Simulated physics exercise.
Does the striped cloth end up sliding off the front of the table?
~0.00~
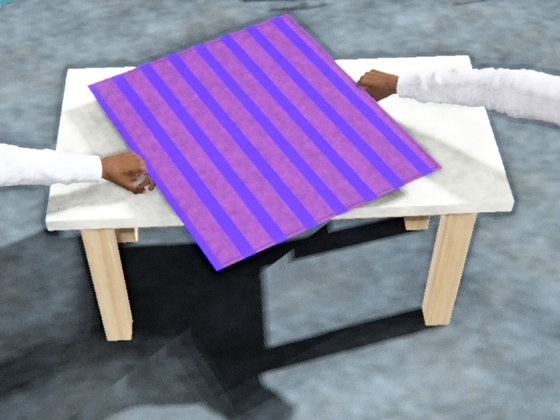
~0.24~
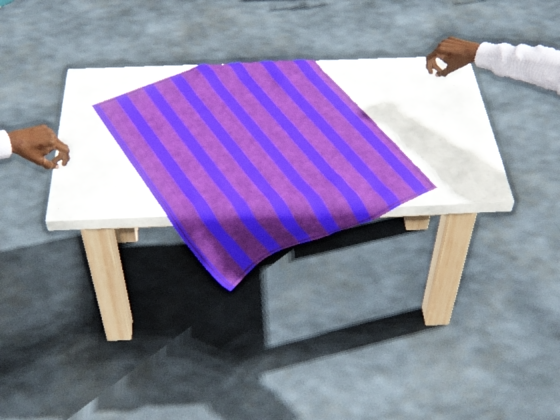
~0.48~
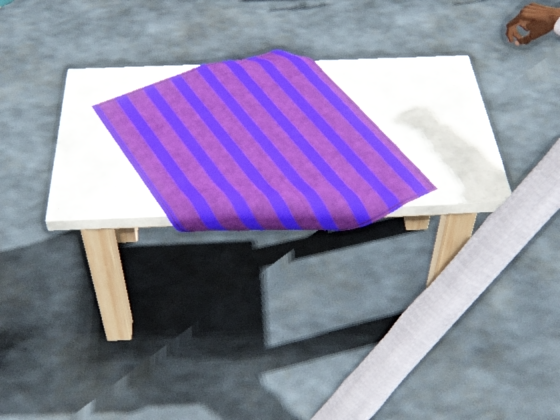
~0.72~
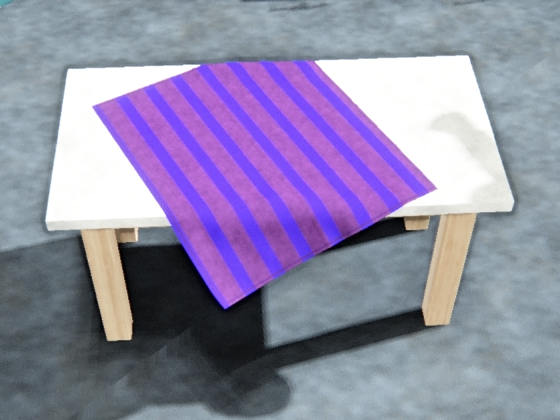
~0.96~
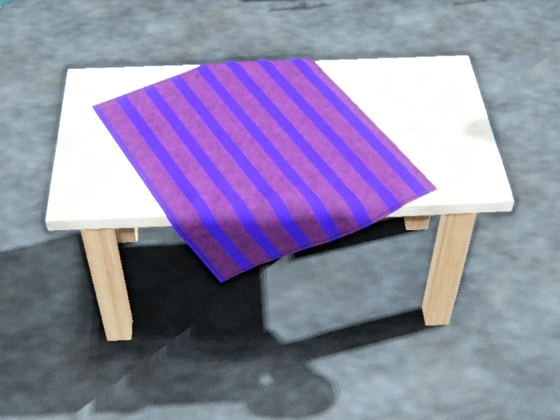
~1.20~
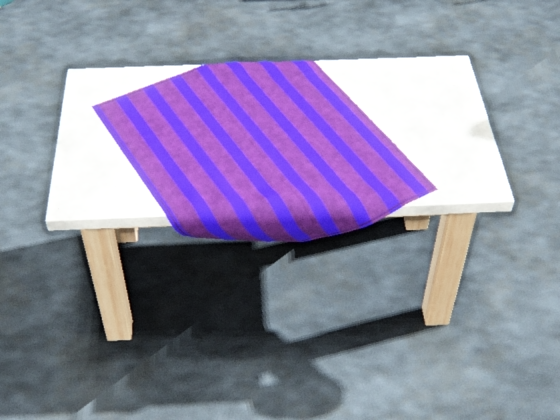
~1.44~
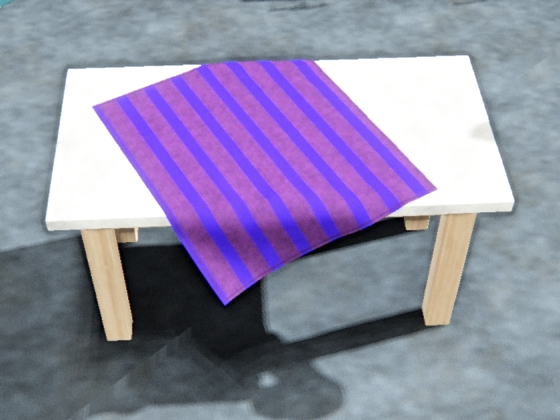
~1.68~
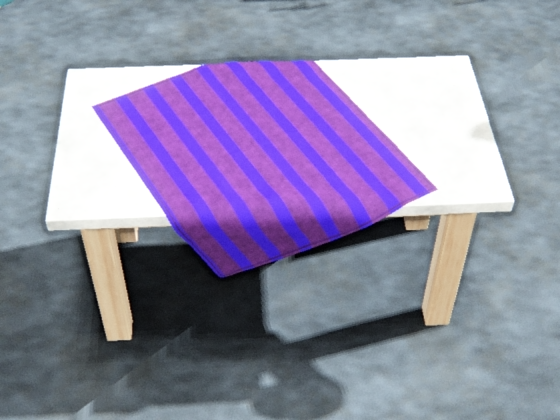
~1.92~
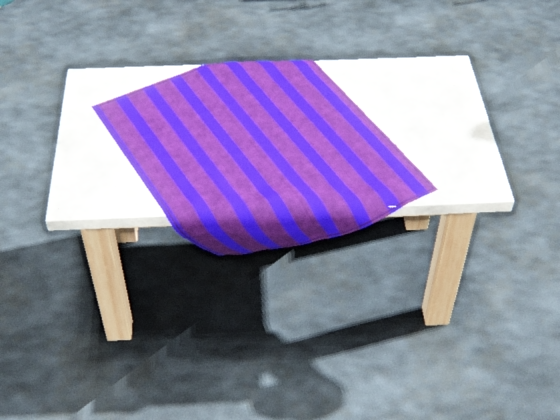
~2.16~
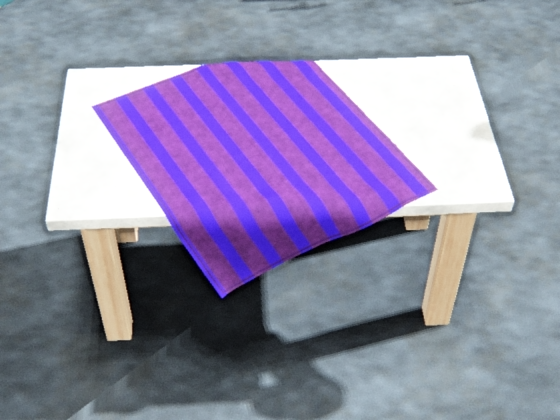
No, it stays on the table, with most of it lying across the top and only a corner hanging over the front edge.
